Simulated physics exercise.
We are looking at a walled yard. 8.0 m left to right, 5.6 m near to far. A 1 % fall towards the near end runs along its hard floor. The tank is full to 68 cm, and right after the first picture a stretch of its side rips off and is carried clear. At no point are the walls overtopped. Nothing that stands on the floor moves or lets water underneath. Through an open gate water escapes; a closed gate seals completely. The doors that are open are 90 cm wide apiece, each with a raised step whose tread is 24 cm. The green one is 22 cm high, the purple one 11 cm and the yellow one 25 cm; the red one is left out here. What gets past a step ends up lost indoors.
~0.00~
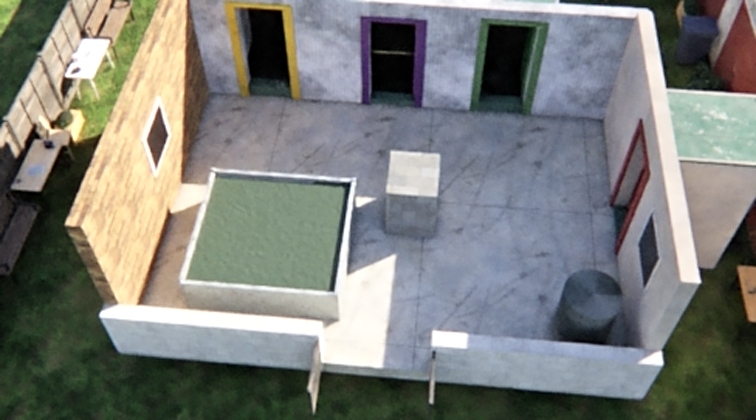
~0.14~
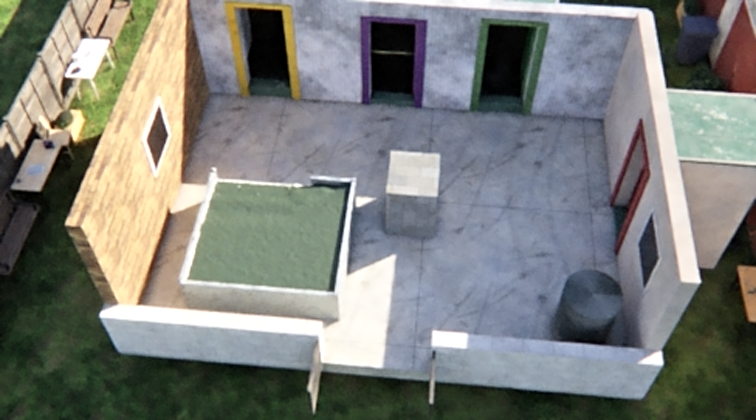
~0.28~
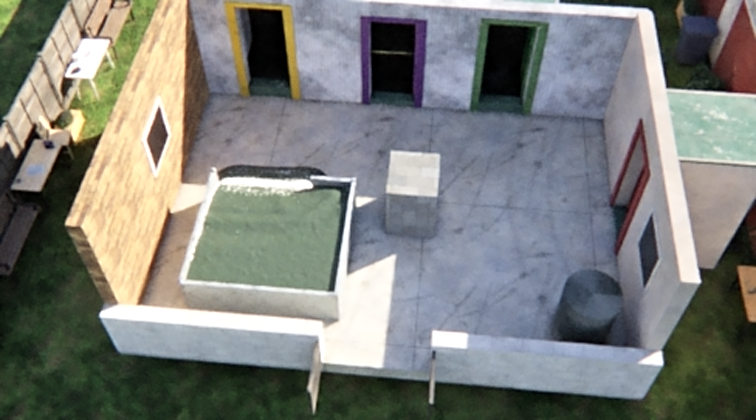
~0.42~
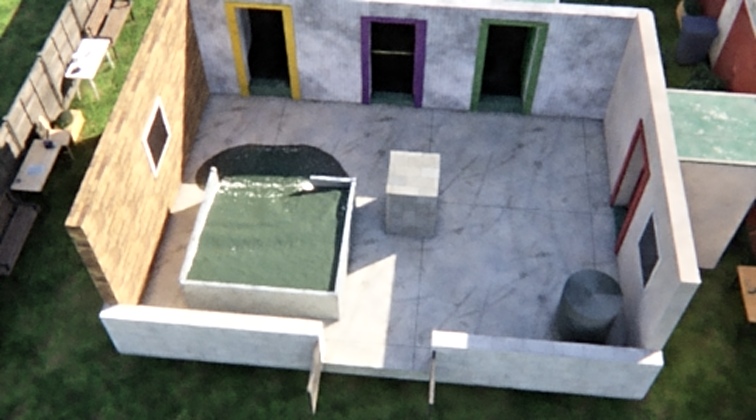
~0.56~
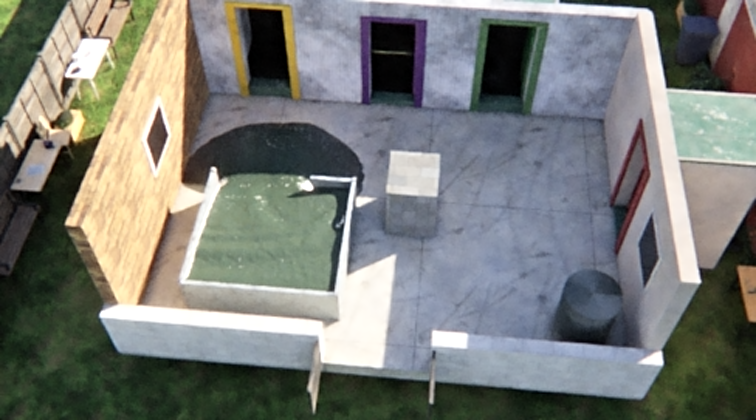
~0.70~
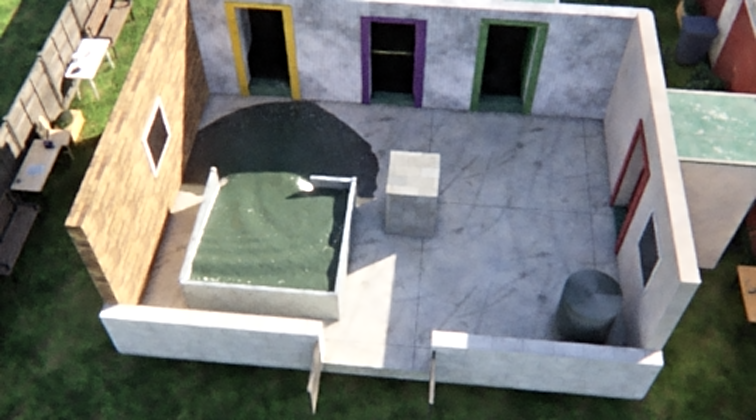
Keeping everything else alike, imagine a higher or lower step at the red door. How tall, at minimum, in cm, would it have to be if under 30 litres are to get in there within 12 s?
It would need to be about 11 cm tall.
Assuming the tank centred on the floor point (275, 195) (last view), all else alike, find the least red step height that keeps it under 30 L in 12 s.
That setup calls for roughly 10.0 cm.
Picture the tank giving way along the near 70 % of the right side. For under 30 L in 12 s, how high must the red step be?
About 19 cm.
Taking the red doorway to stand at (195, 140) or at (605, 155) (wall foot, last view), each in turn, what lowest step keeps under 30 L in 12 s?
About 25 and 13.5 cm.
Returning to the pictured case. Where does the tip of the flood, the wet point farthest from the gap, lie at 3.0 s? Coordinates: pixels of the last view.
Somewhere near the pixel (564, 116).
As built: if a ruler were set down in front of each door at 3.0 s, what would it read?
Depth (cm): Green 5 / red 0 / purple 15 / yellow 34.
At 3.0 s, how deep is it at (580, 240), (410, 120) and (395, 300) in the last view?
About 0, 10 and 0 cm respectively.
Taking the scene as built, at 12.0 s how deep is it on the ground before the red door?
The depth there is around 9.5 cm.
After 1.4 s water covers 25 % of the floor, deepest (44 cm) near (219, 93); it has not reached the red door.
After 3.0 s water covers 40 % of the floor, deepest (36 cm) near (280, 97); it has not reached the red door.
After 12.0 s water covers 100 % of the floor, deepest (15 cm) near (626, 375); 10 cm at the red door, 92 litres in over its 7 cm step.
At the red door as built, the water arrived by 4.3 s and peaked near 15 cm at 6.0 s.
With a step of 10 cm, 40 litres would have come in within the 12 s; with 13.5 cm, 10 litres. So under 30 litres takes about 11 cm.
